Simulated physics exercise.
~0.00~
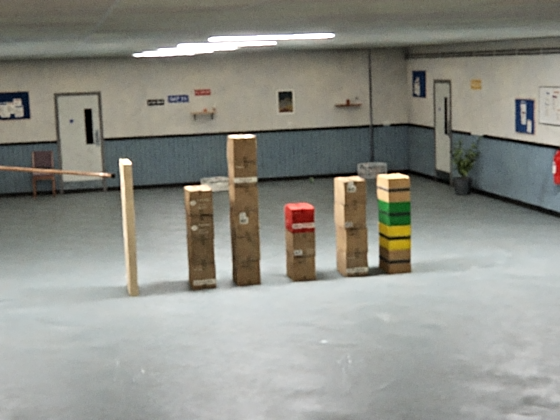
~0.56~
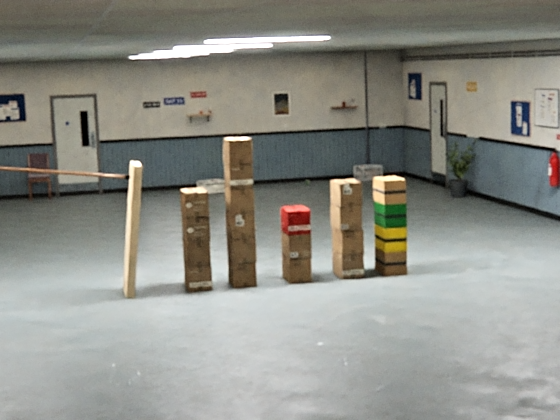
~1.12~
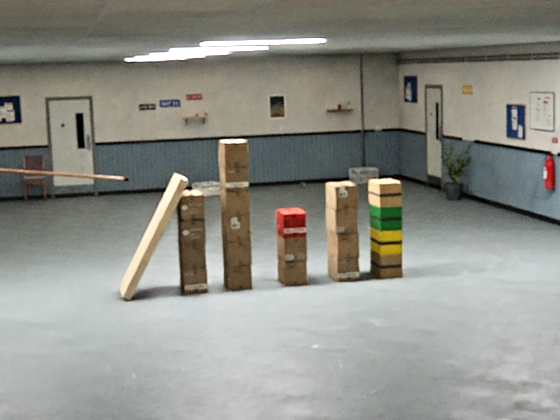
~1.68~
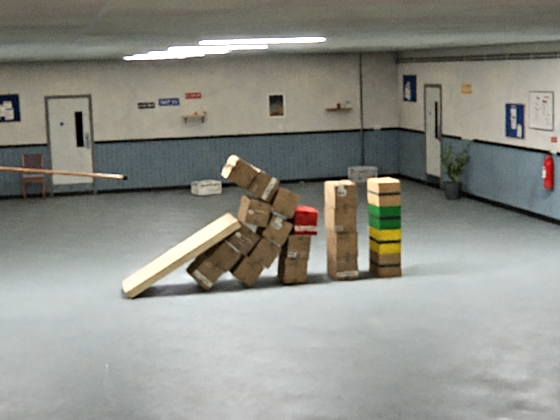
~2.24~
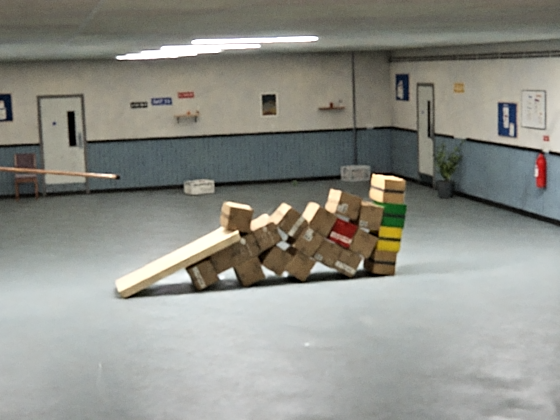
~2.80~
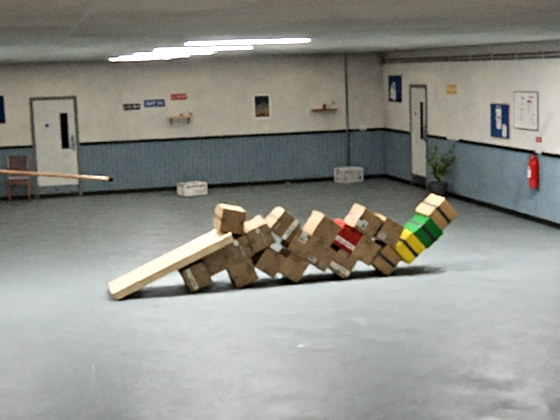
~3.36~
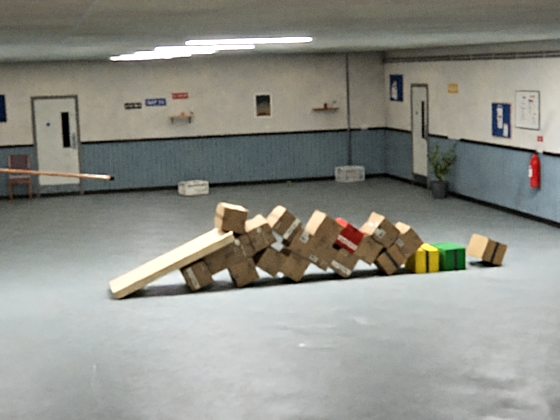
Five columns of taped brown cartons stand in a row across the grey floor of a wide hall with blue-panelled lower walls, seen from the front and slightly above. A pale wooden board stands upright at the left beside a thin pole; a red carton tops the short middle column, and green and yellow ones sit in the rightmost. The pole pushes the board, which tips right against the first column. The columns topple rightward one into the next, the red carton tilting among them. Finally the last column falls, leaving the board slanted against the heap and the green and yellow cartons on the floor at right.
